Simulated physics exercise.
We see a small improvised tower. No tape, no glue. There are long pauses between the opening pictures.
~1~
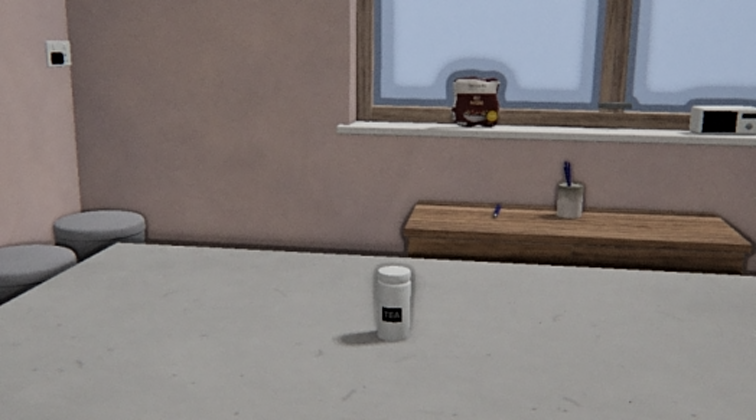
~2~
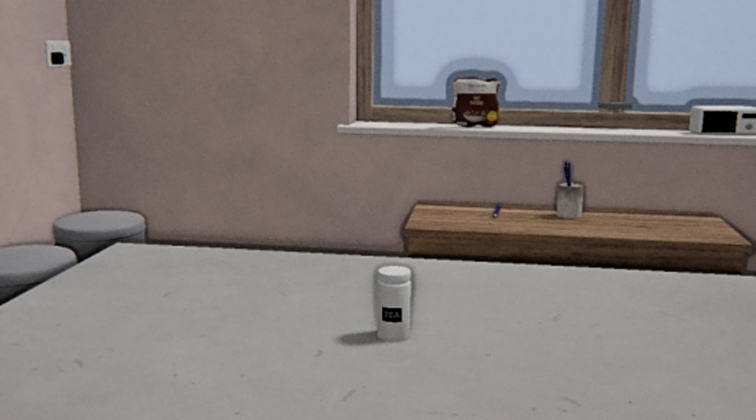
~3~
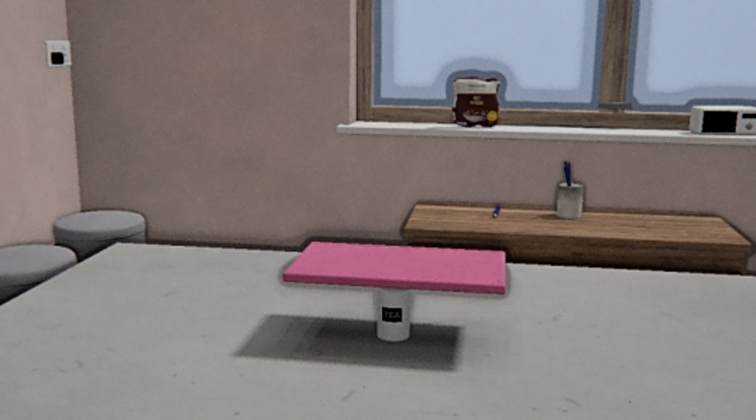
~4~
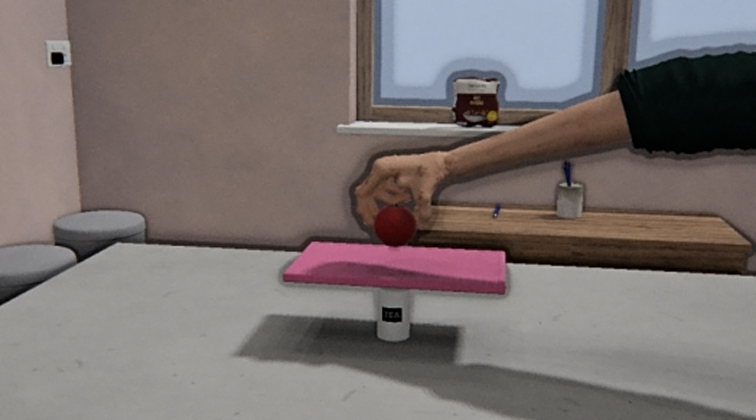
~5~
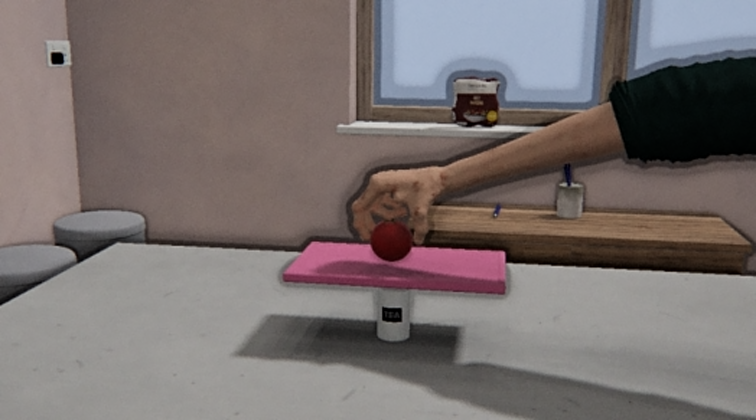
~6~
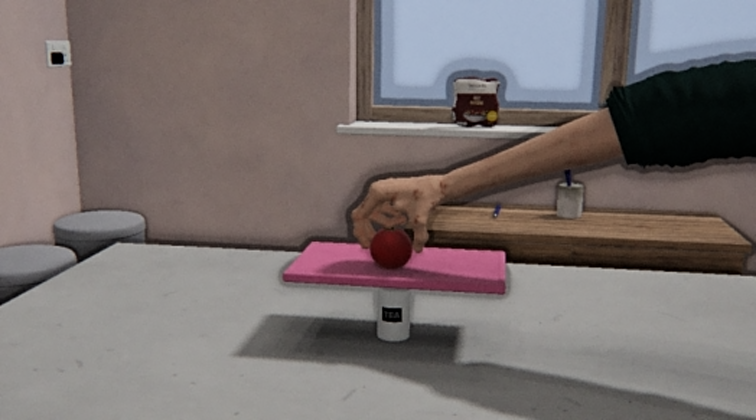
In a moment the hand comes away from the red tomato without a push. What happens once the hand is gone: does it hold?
It keeps its balance.
Then, 0.20 s later than the last frame, all is still.
Then, 0.60 s later than the last frame, red tomato resting near (391, 249).
When it is over, all 3 as before. End places, in pixels of the last picture, red tomato near (391, 249). The stack holds.
